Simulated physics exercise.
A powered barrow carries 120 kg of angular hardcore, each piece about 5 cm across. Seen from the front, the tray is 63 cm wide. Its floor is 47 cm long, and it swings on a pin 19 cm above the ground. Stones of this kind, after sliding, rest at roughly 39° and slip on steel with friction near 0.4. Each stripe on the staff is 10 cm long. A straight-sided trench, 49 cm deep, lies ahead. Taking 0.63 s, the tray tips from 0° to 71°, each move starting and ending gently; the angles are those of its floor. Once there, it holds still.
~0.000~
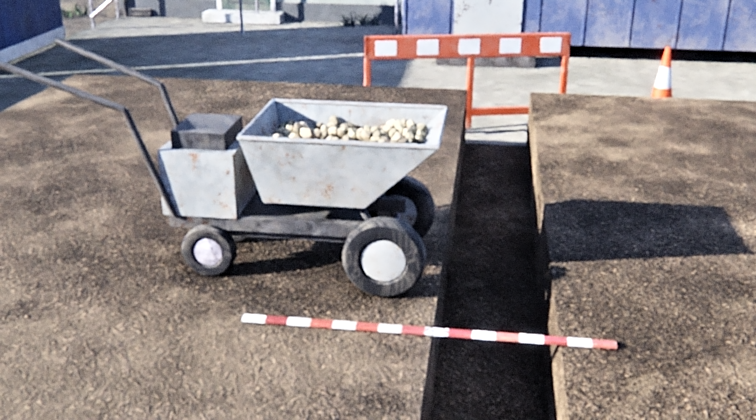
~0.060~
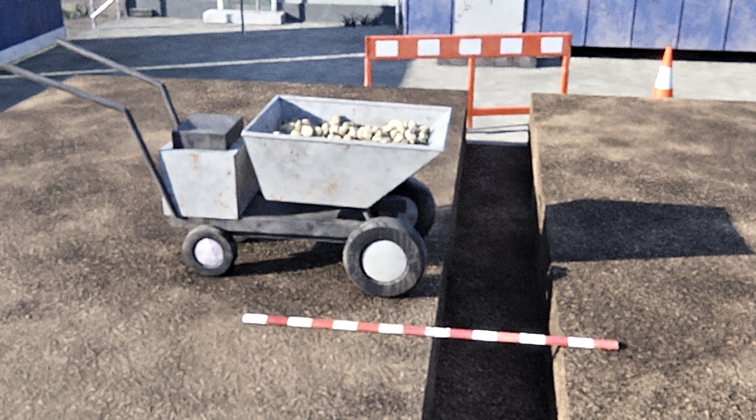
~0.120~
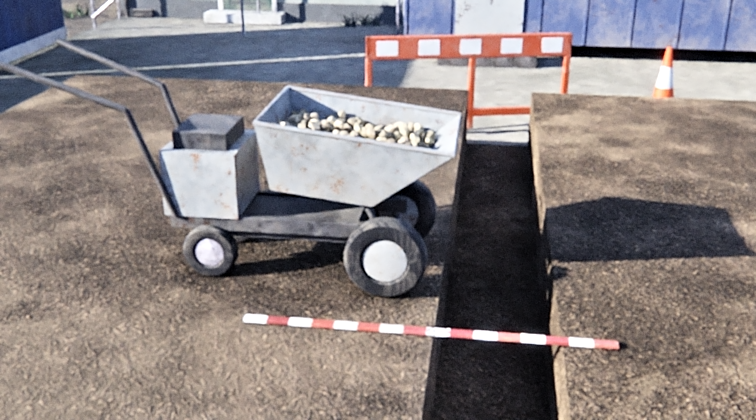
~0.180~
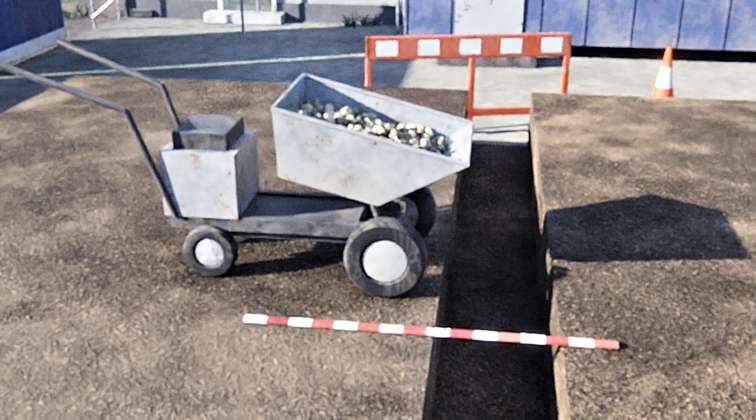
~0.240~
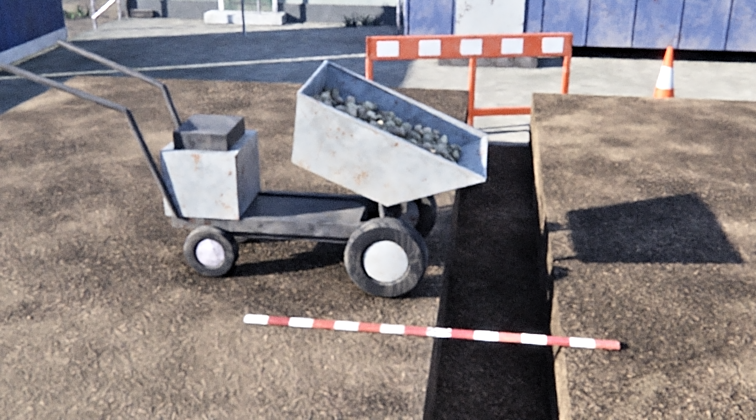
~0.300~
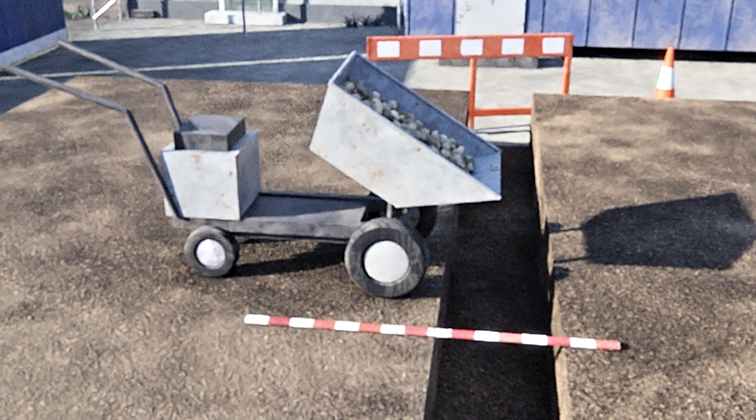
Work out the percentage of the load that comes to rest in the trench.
It works out at about 52 per cent of the load.
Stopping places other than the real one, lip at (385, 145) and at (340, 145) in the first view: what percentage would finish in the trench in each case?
From the first place around 100 per cent, from the other around 100.
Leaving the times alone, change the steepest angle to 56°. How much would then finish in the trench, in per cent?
Close to 25 per cent then.
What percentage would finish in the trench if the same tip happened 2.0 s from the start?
In that case, around 80%.
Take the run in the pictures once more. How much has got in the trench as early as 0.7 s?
Some 15 per cent.
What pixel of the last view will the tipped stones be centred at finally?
Roughly (546, 338), I'd say.
After 0.5 s the floor is at 60°; 100 % in the tray; the foremost stones are at (504, 217).
After 0.7 s the floor is at 71°; 75 % in the tray, 17 % in the trench, 8 % past the trench; the foremost stones are at (586, 284).
After 1.1 s the floor is at 71°; 13 % in the tray, 38 % in the trench, 49 % past the trench; the foremost stones are at (735, 285).
After 3.0 s the floor is at 71°; 0 % in the tray, 52 % in the trench, 48 % past the trench; the foremost stones are past the picture's edge.
